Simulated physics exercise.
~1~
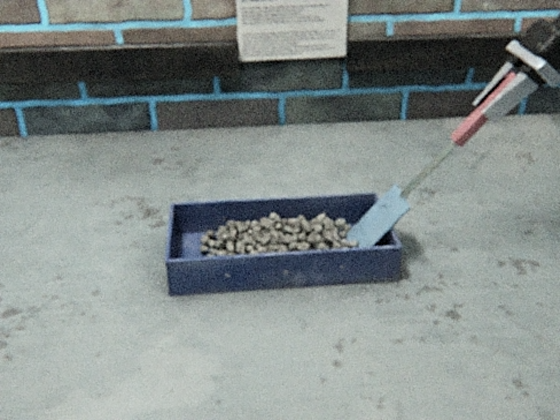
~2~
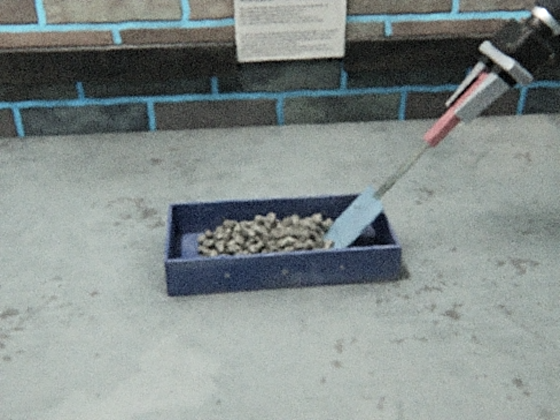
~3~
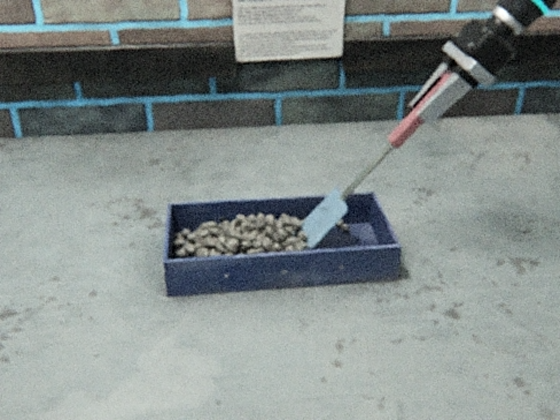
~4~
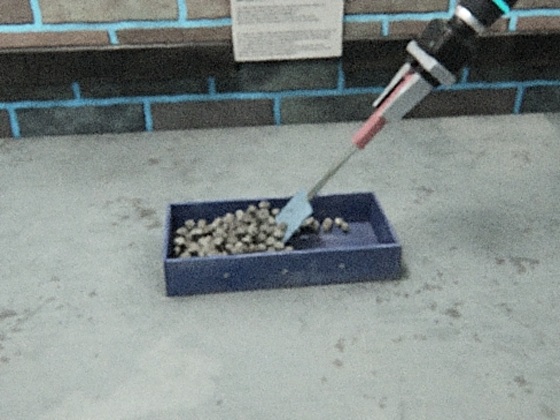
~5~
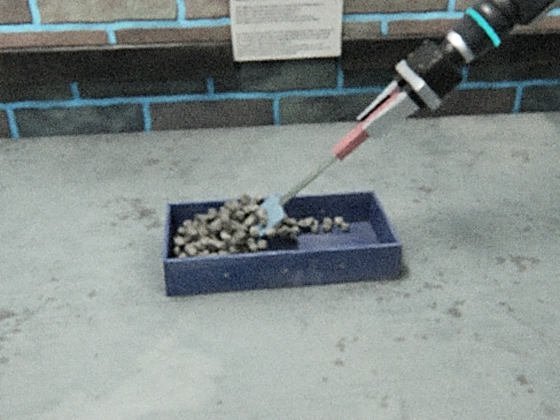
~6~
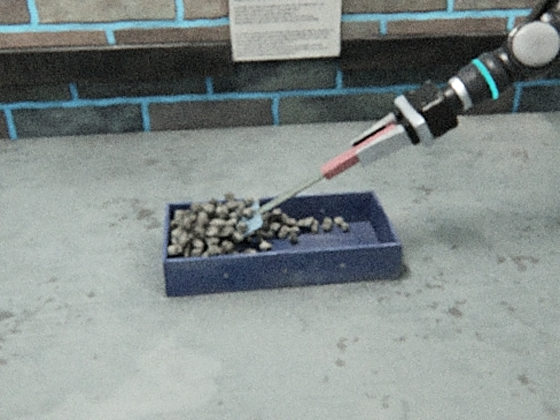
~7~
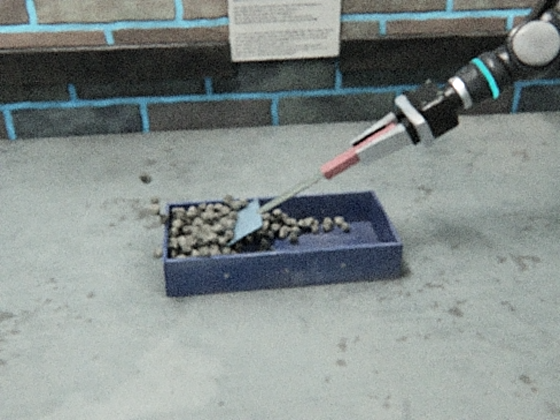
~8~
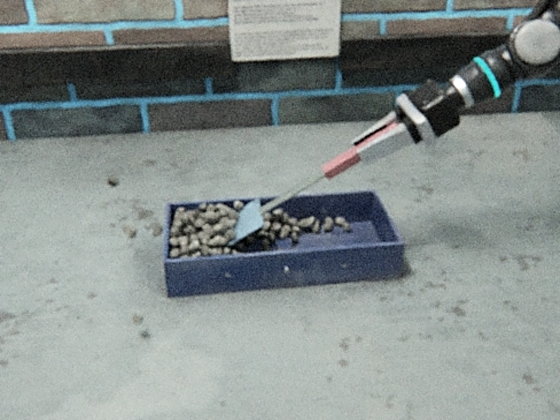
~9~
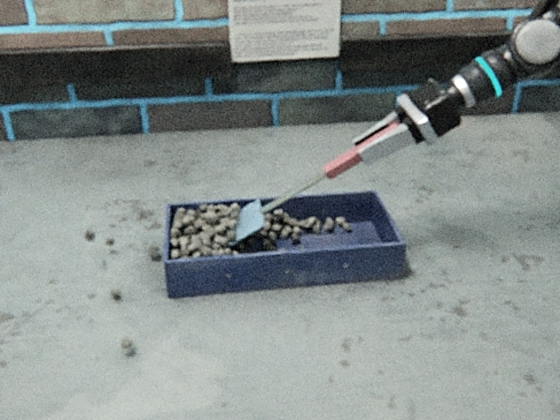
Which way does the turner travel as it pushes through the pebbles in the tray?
The turner moves to the left, pushing pebbles toward the left end of the tray.
